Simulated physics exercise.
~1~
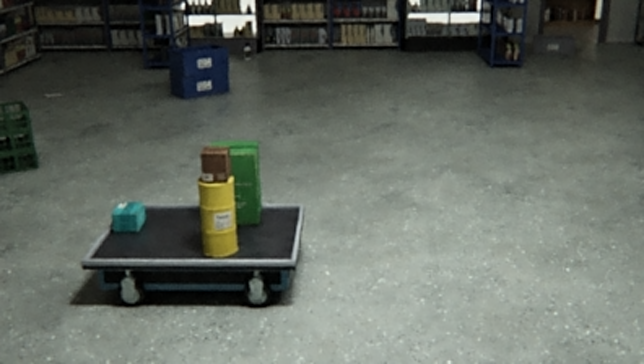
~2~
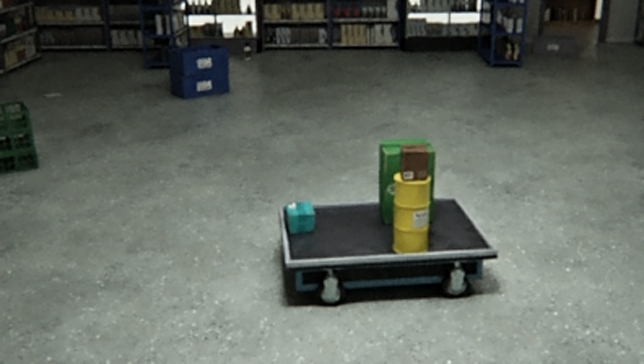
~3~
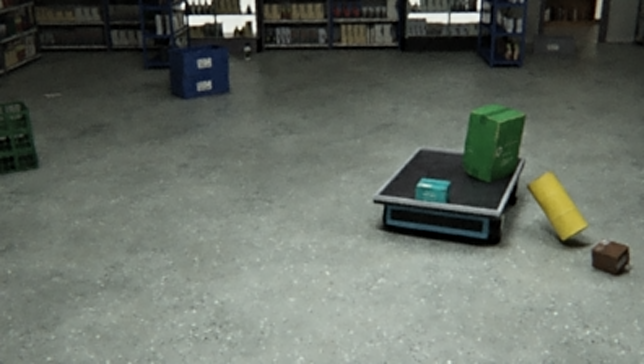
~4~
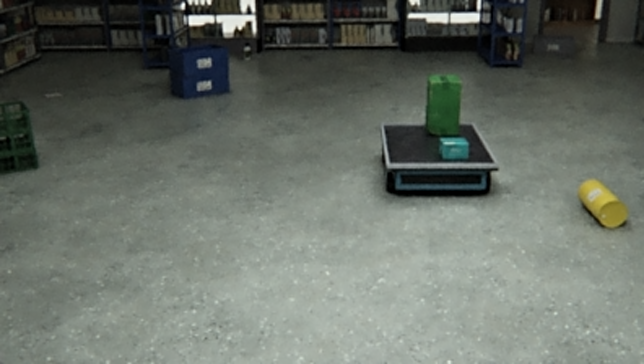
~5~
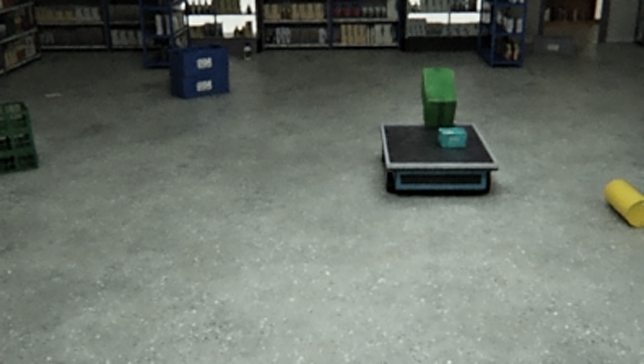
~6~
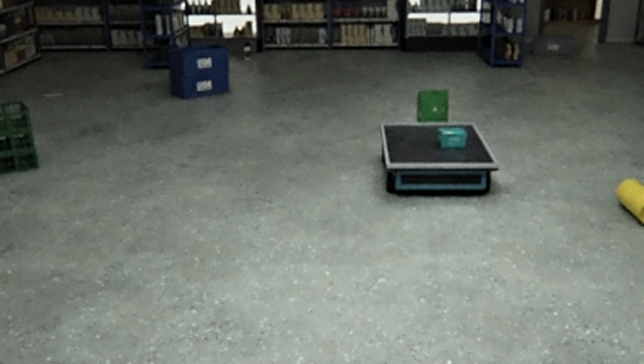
In a dim warehouse with stocked shelves along the back, a flat cart carries a tall green box, a yellow canister, a brown box and a small turquoise parcel across the concrete floor. It rolls to the right with everything still upright, then swings away from the viewer. As it turns, the canister and the brown box tumble off its right side. The cart comes to a stop, and the canister rolls on toward the right edge. The green box tips over the far side and drops behind the deck, leaving only the turquoise parcel aboard.
